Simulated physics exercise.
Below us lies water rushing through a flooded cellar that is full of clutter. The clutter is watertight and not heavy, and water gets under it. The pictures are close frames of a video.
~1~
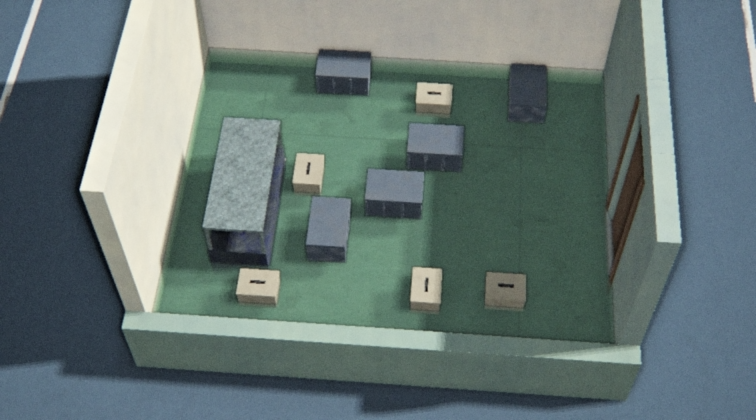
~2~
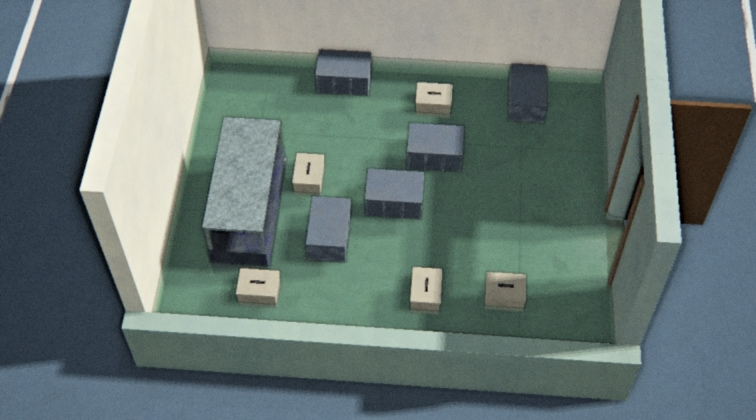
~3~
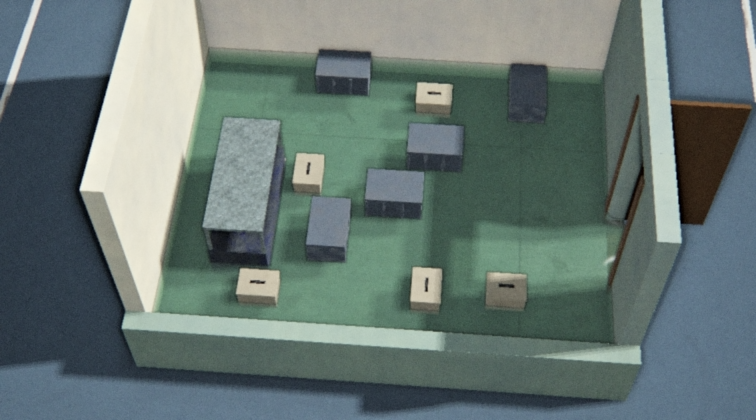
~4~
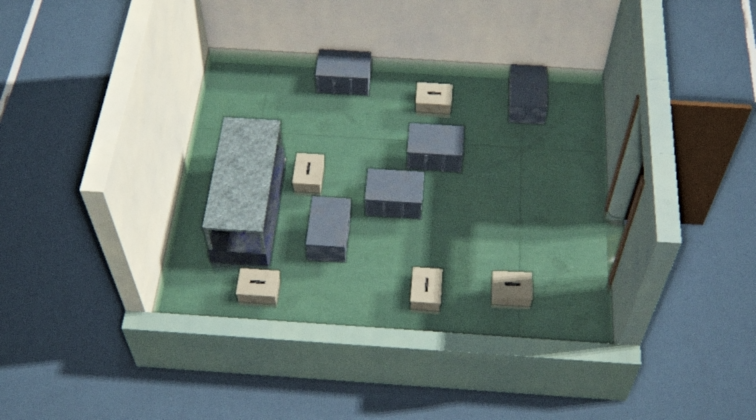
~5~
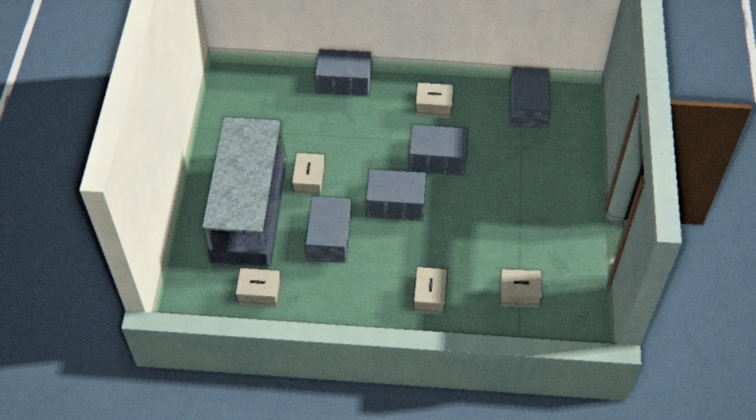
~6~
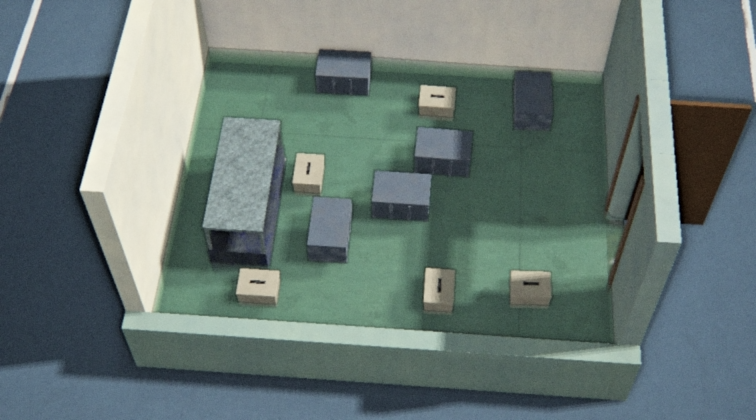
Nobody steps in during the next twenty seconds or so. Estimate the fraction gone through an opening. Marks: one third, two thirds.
That comes to between one and two thirds.
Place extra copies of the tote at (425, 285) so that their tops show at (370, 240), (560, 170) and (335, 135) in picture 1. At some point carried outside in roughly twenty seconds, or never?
One after the other: Yes, washed out, inside.
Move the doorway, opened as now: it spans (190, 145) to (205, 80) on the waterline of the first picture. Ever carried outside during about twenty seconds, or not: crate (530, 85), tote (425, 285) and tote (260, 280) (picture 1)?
In turn: Kept in, left behind, out.
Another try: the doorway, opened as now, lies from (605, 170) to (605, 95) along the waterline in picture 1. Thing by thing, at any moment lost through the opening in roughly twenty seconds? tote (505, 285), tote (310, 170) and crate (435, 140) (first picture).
One after the other: Out, still in, through.
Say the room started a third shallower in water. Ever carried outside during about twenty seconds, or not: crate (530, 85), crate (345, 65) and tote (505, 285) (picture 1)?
In that order: Through, left behind, washed out.
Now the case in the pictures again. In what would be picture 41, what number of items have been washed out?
I count 5.
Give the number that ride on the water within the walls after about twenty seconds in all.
The number is 4.
A moment on, 0 of 10 are out; 10 afloat.
Next, 1 of 10 are out; 9 afloat.
Later, 5 of 10 are out; 5 afloat.
In the end, 6 of 10 are out; 4 afloat.
